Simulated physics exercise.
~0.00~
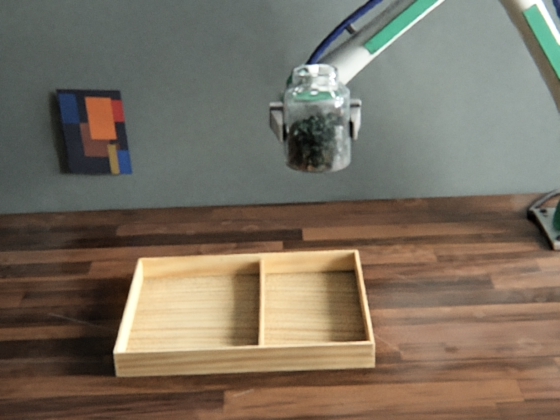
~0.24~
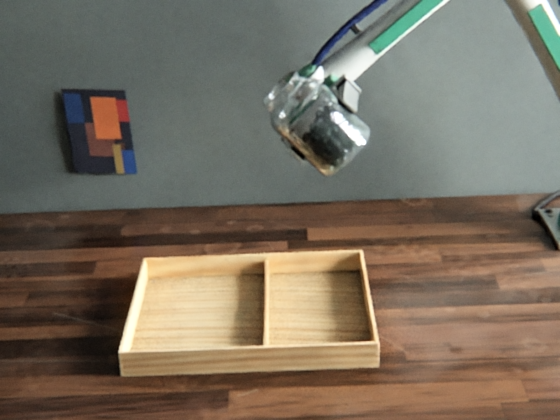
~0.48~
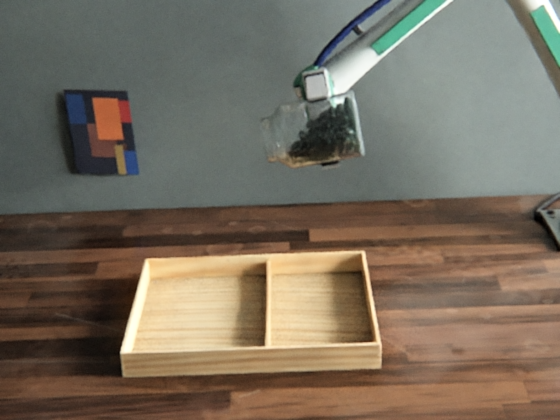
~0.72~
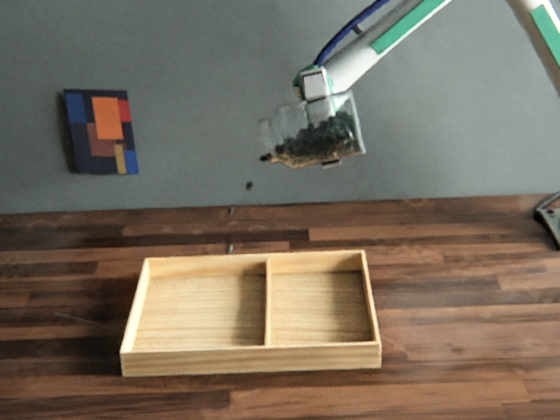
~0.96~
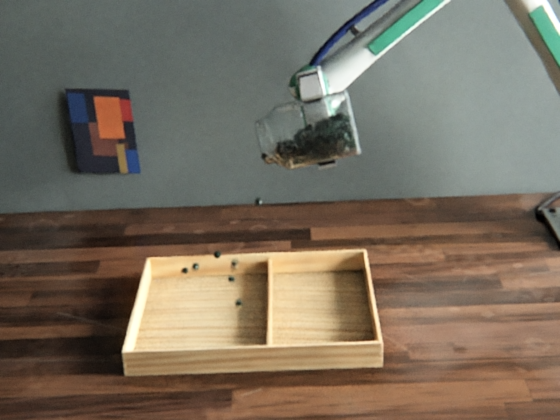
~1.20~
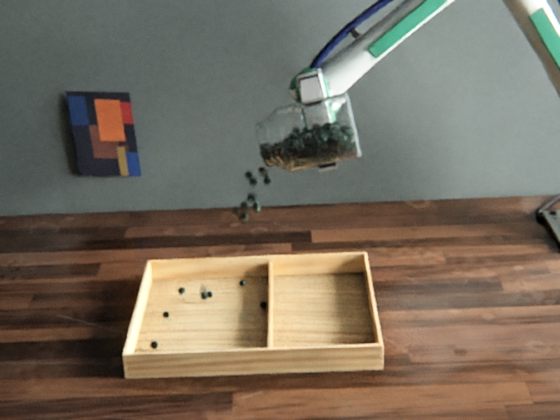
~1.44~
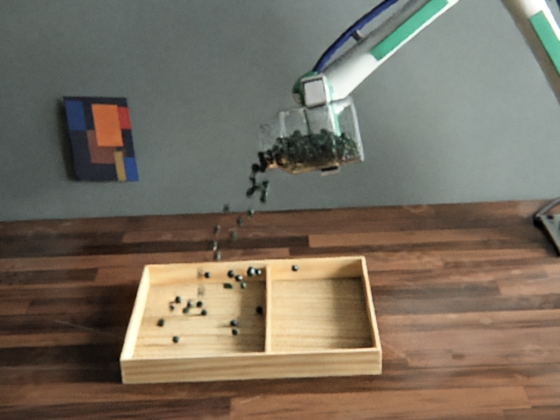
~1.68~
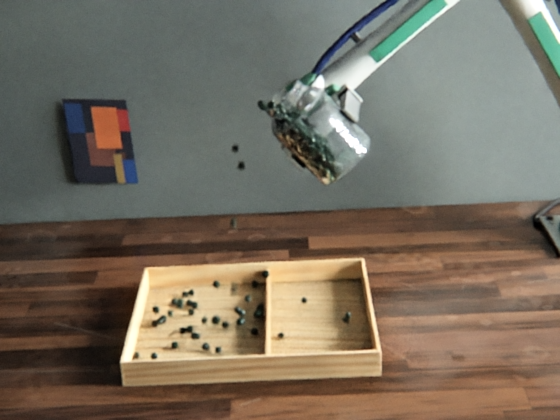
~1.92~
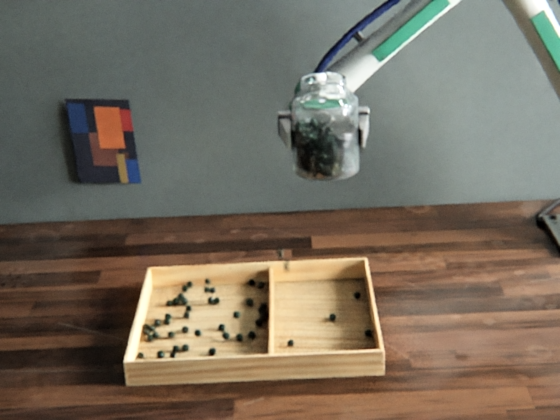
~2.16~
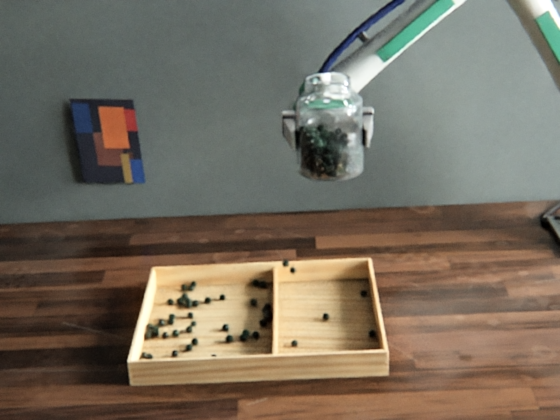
A robotic arm tipped a clear jar of dark beads onto its side above a divided wooden tray, sprinkling some mostly into the left section and a few into the right, then turned it upright with plenty of beads still inside.
